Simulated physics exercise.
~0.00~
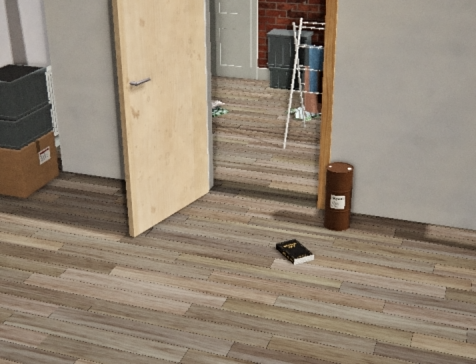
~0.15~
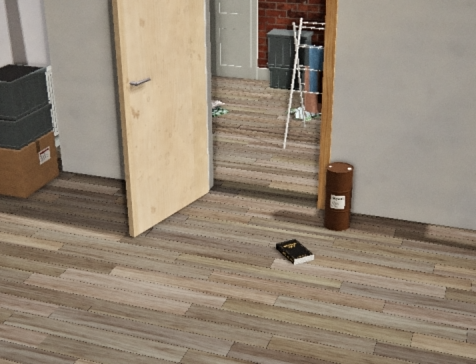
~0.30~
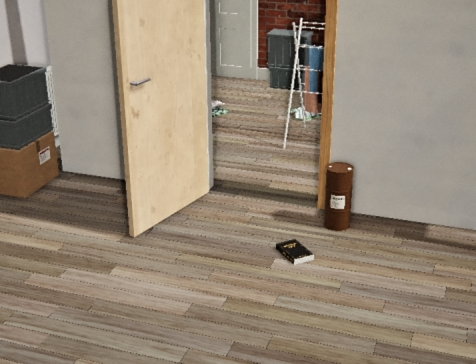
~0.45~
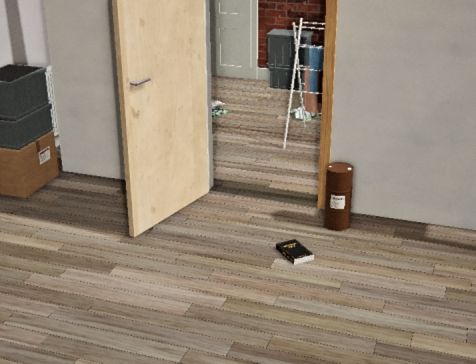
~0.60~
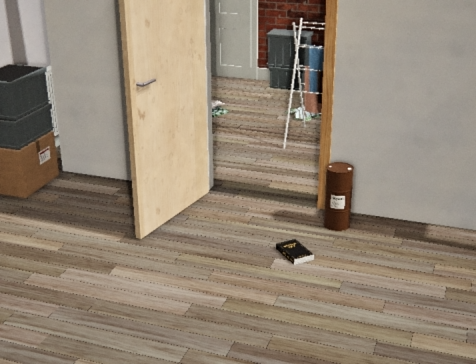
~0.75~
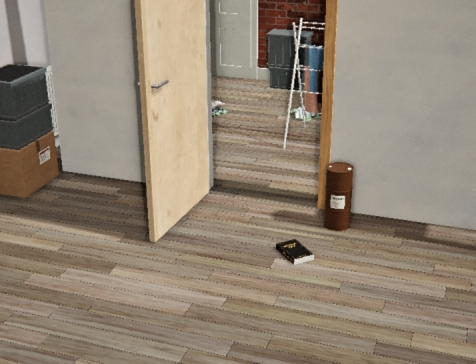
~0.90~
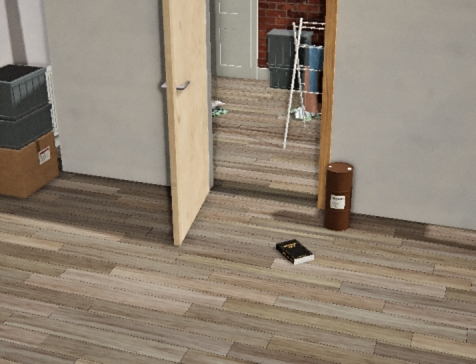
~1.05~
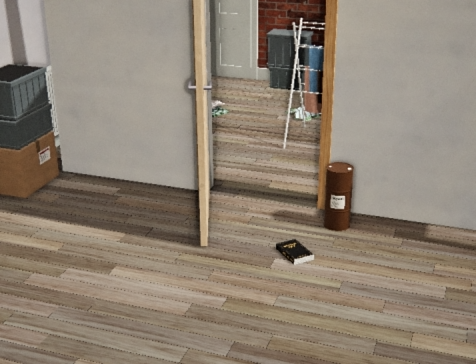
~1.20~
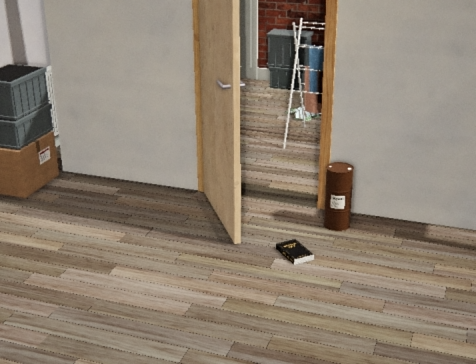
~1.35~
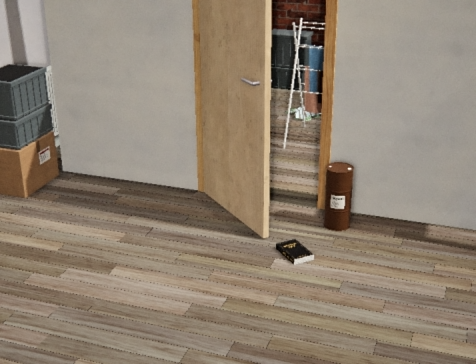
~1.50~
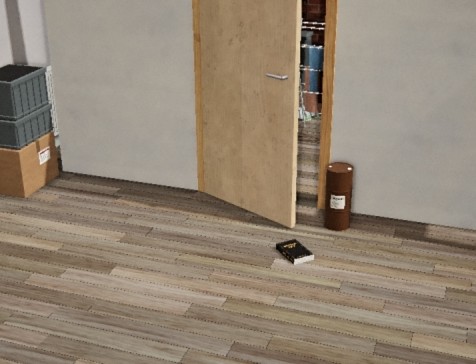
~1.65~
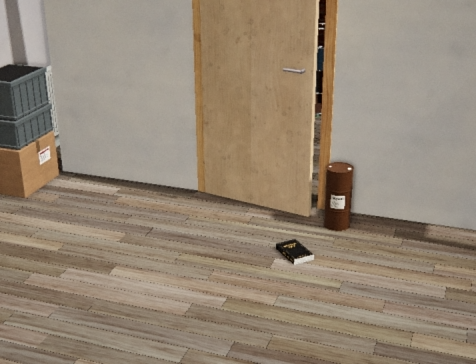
A room with grey walls and a wood-plank floor is seen from a fixed, slightly raised viewpoint. A pale wooden door stands wide open at the centre, showing a brick wall, bins and a white drying rack beyond, while grey crates sit on a cardboard box at the left. A black book lies on the floor in front of the doorway, and a brown canister stands to its right. The door rests at first, then swings rightward, passing behind the book without moving it. It ends almost shut, with a narrow gap remaining and the canister still upright.
